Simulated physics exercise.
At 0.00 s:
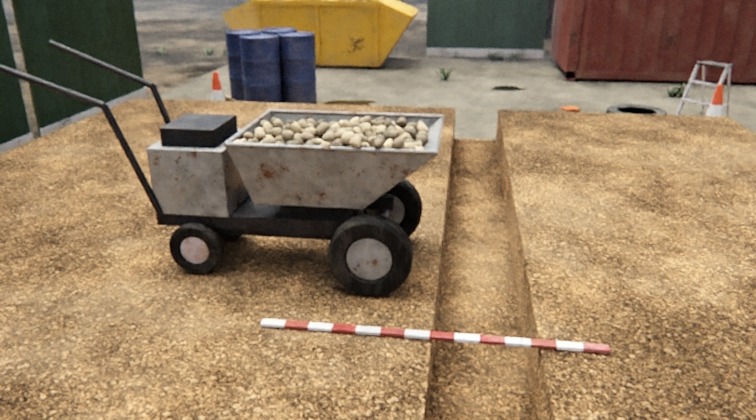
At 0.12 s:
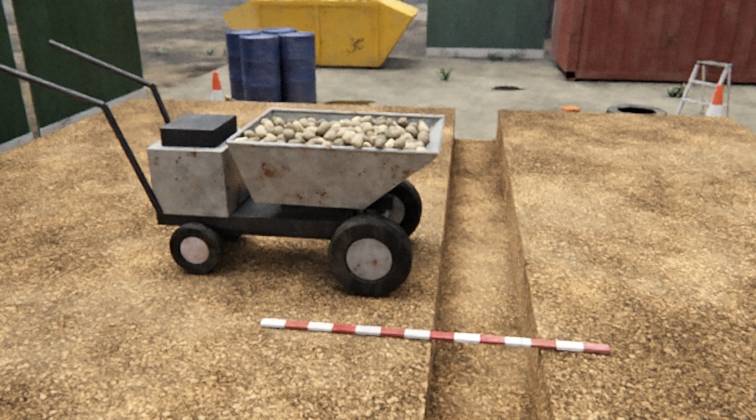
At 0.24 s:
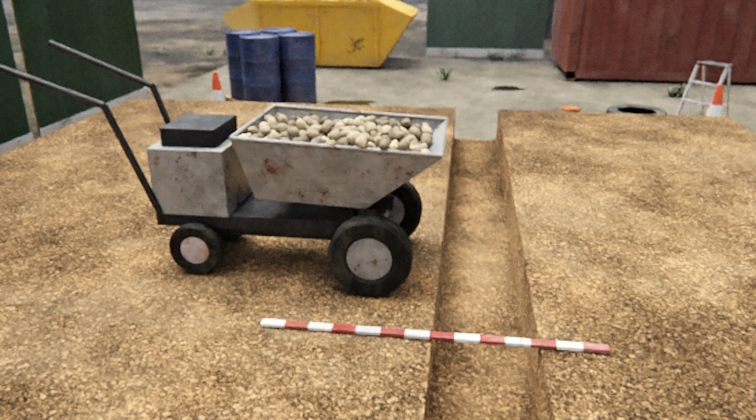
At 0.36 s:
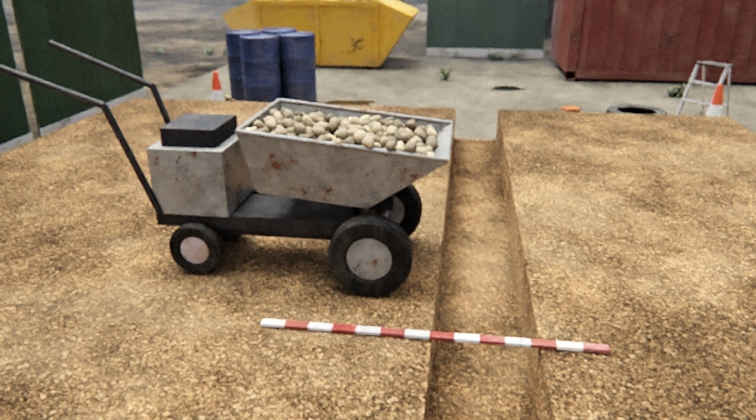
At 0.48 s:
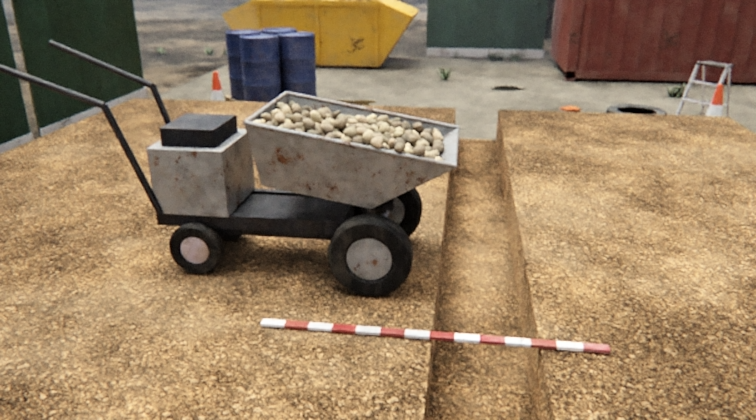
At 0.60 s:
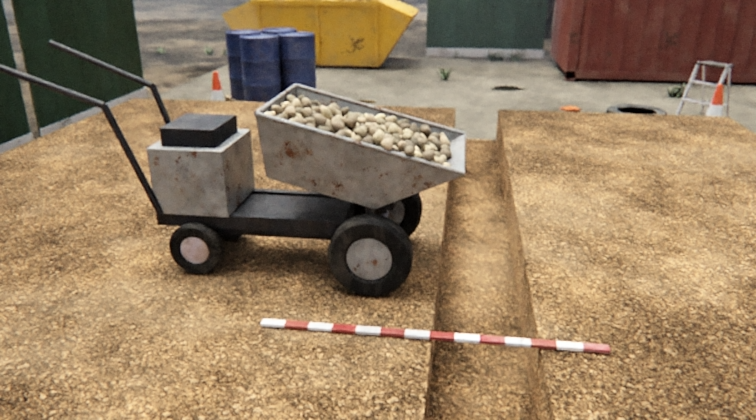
The grey tray of a small wheeled dumper, heaped with rounded stones, sits level beside a straight-sided trench, then begins to tilt slowly to the right. Its left end rises steadily away from the black frame while its right lip dips over the trench, the stones still heaped inside and the wheels staying put.
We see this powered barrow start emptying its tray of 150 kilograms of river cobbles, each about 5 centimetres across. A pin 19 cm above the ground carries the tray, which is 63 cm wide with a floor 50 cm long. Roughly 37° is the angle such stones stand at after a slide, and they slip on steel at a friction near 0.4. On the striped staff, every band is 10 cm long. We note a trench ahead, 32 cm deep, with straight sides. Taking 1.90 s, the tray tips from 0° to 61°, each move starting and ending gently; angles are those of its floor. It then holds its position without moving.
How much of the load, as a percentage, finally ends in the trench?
I would put it at about 58 per cent.
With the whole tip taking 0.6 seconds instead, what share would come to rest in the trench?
Then roughly 40 percent.
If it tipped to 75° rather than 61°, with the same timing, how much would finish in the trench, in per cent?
In that case some 60 per cent.
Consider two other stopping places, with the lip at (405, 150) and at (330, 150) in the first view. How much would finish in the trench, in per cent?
Some 95 and some 80 per cent, in that order.
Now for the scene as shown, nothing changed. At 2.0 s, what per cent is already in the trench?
Around 20 per cent of it.
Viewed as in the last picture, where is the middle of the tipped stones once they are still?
I'd point somewhere around (518, 307).
After 1.4 s the floor is at 51°; 100 % in the tray; the foremost stones are at (499, 212).
After 2.0 s the floor is at 61°; 54 % in the tray, 20 % in the trench, 26 % past the trench; the foremost stones are at (624, 278).
After 2.3 s the floor is at 61°; 26 % in the tray, 33 % in the trench, 42 % past the trench; the foremost stones are at (680, 273).
After 4.3 s the floor is at 61°; 0 % in the tray, 58 % in the trench, 42 % past the trench; the foremost stones are at (705, 272).
